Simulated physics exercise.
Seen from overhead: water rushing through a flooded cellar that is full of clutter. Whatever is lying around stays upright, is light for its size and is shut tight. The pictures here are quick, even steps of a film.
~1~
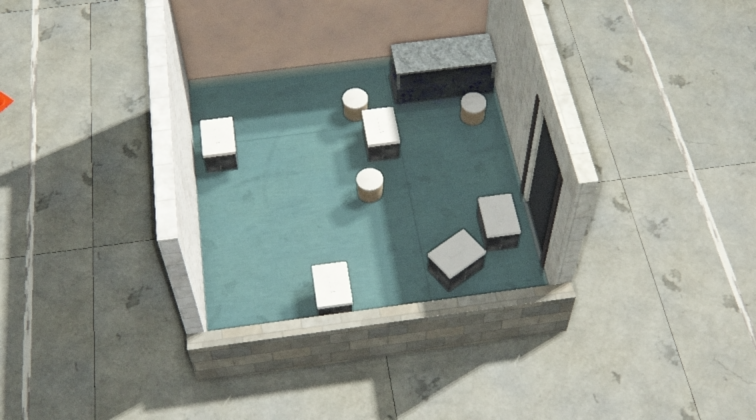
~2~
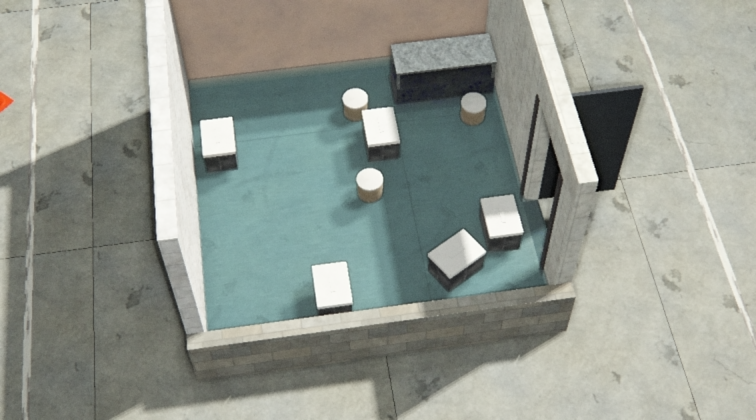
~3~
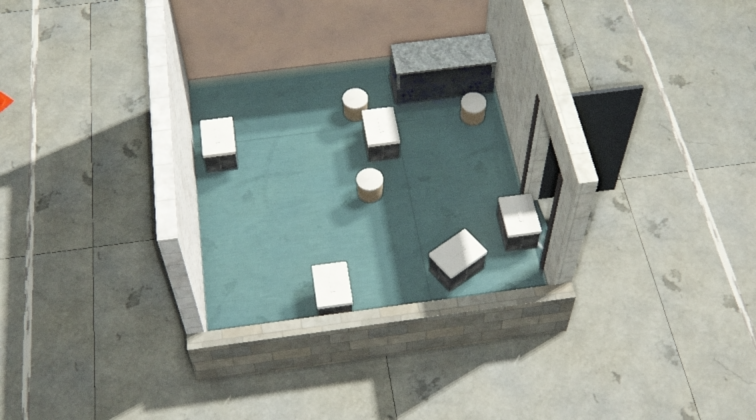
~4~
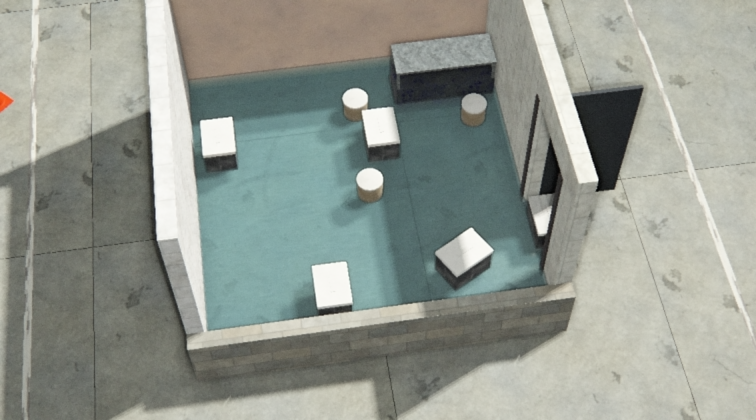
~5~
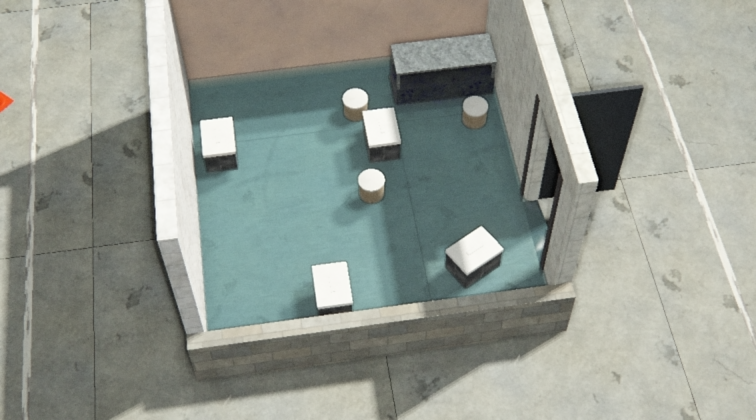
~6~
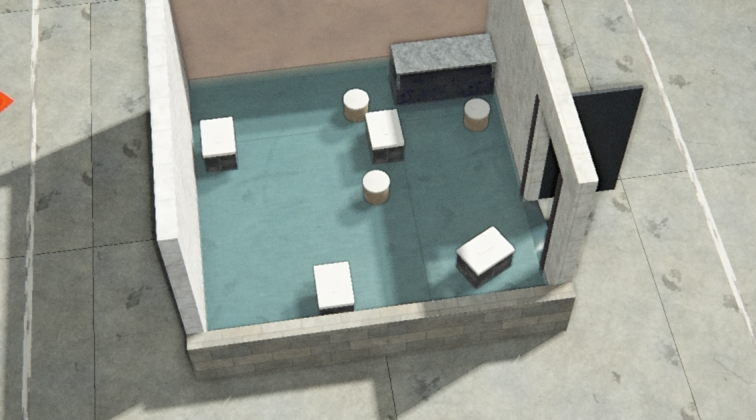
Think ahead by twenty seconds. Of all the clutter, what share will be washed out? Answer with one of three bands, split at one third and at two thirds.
Two thirds or more.
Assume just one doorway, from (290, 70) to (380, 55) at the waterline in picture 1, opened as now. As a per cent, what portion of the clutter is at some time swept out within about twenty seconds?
Result: Roughly 60 per cent.
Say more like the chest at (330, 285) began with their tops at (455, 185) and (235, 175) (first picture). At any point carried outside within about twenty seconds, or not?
Taking them in the order asked, the first is removed while the second is not removed.
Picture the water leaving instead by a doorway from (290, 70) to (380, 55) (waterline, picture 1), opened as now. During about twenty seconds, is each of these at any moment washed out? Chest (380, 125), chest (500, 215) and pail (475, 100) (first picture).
Going through them in sequence: Gets out, then trapped, then gets out.
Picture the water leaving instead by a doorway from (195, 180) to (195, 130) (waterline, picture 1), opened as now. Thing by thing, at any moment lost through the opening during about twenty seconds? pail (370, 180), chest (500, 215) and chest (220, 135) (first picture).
Okay, so: Makes it outside for the first, never exits for the second, makes it outside for the third.
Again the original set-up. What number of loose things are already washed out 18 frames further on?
The answer here is 2.
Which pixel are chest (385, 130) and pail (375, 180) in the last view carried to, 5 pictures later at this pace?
(418, 140) and (411, 191), roughly.
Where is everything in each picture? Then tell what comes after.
In the first picture, a chest at (457, 252), afloat; a pail at (474, 102), afloat; 0 of 8 have shifted.
In the second picture, a chest at (457, 252), afloat; a pail at (474, 102) floats; 0 of 8 have shifted.
In the third picture, a chest at (458, 253) floats; a pail at (474, 102) floats; 1 of 8 have shifted.
In the fourth picture, a chest at (464, 251) floats, close to its start; a pail at (474, 103), afloat; 2 of 8 have shifted.
In the fifth picture, a chest at (475, 249) floats, close to its start; a pail at (476, 106) floats, close to its start; 2 of 8 have shifted.
In the sixth picture, a chest at (486, 250) floats, a stride from its start; a pail at (477, 108), afloat, close to its start; 5 of 8 have shifted.
A moment on, 2 of 8 are out; 6 afloat.
Next, 2 of 8 are out; 6 afloat.
Later, 6 of 8 are out; 2 afloat.
In the end, 6 of 8 are out; 2 afloat.
